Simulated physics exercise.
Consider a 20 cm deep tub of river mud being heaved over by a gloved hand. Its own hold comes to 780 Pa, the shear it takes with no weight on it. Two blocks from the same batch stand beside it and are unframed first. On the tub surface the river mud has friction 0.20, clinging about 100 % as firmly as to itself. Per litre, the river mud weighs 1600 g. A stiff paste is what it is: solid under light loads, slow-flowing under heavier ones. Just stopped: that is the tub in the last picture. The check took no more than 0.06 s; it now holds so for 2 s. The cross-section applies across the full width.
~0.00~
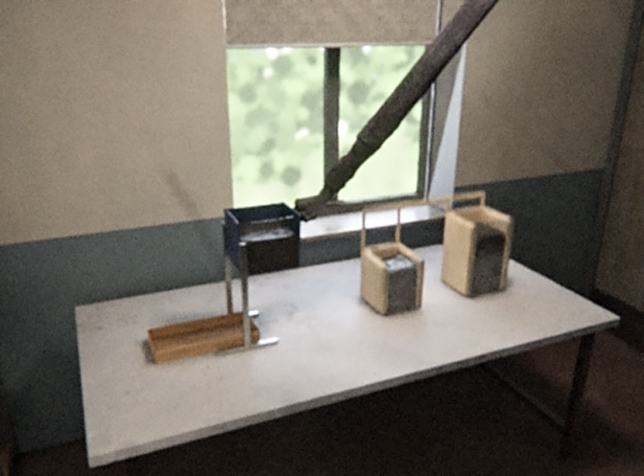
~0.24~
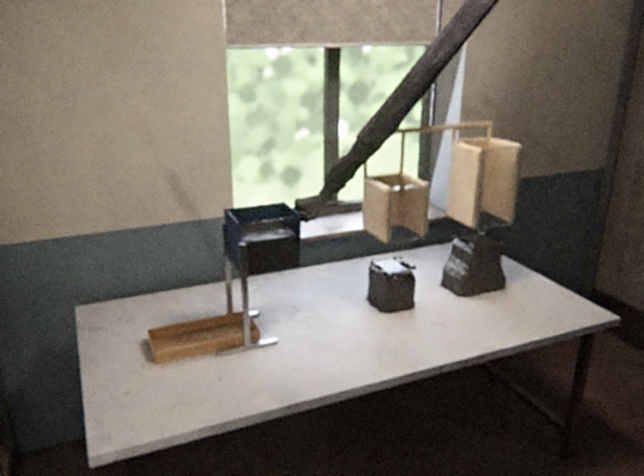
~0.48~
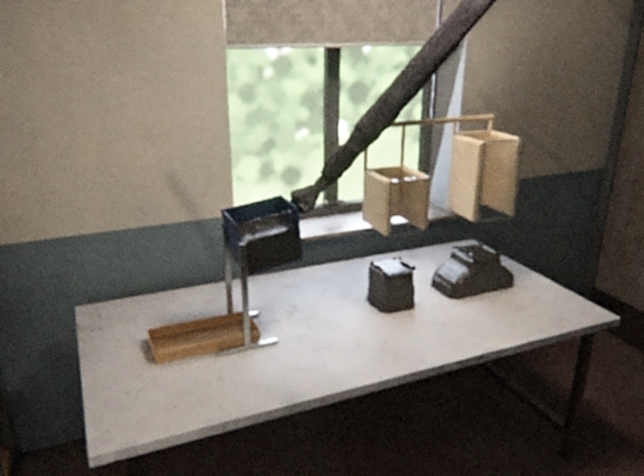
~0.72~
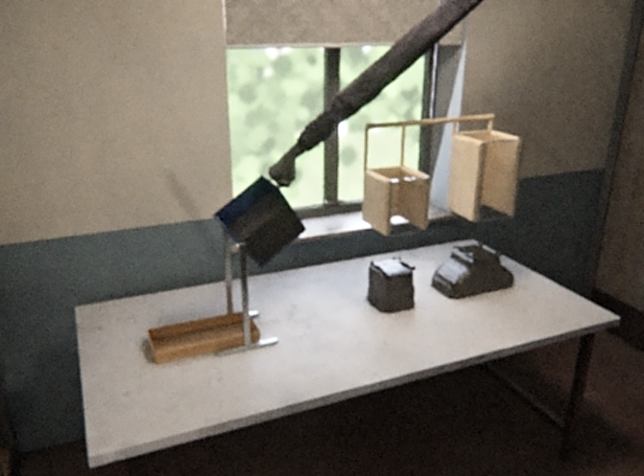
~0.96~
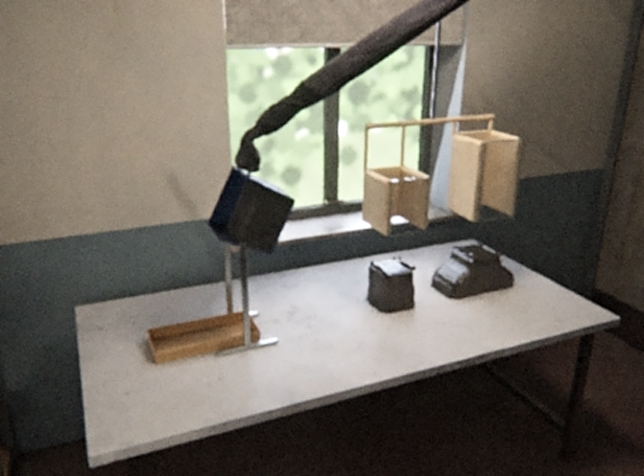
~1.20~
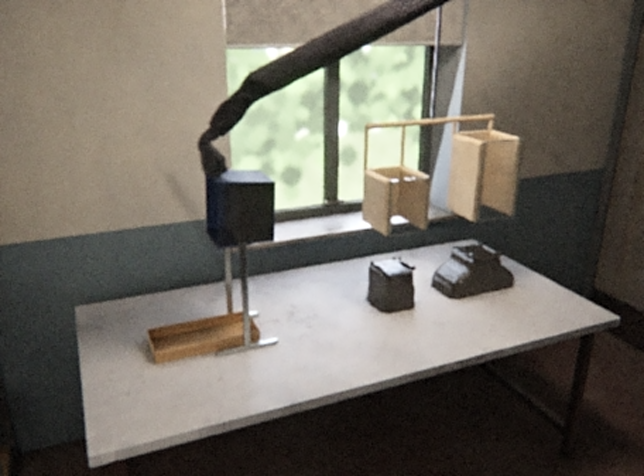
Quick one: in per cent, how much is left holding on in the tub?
Expect around 100 %.
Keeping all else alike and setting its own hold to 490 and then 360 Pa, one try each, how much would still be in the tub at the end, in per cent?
In turn about 65 %, 55 %.
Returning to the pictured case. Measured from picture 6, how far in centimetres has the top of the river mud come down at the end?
Roughly 0 cm.
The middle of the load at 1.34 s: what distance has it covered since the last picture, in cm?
Roughly 0 cm.
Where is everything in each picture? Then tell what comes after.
Handle-side rim at (299, 216), tilt 0 degrees; crest of the river mud at (286, 236); block heights 19 cm, 29 cm (left to right), in the first frame.
Handle-side rim at (299, 216), tilt 0 degrees; crest of the river mud at (286, 236); block heights 18 cm, 24 cm (left to right), in the second frame.
Handle-side rim at (296, 209), tilt 8 degrees; crest of the river mud at (294, 229); block heights 18 cm, 19 cm (left to right), in the third frame.
Handle-side rim at (277, 188), tilt 35 degrees; crest of the river mud at (284, 206); block heights 18 cm, 19 cm (left to right), in the fourth frame.
Handle-side rim at (247, 179), tilt 63 degrees; crest of the river mud at (263, 190); block heights 18 cm, 19 cm (left to right), in the fifth frame.
Handle-side rim at (218, 185), tilt 87 degrees; crest of the river mud at (243, 186); block heights 18 cm, 19 cm (left to right), in the sixth frame.
After 1.34 s, the tub is at 87 degrees and holds 100 %.
After 1.51 s, the tub is at 87 degrees and holds 100 %.
After 1.68 s, the tub is at 87 degrees and holds 100 %.
After 1.85 s, the tub is at 87 degrees and holds 100 %.
After 3.20 s, the tub is at 87 degrees and holds 100 %.
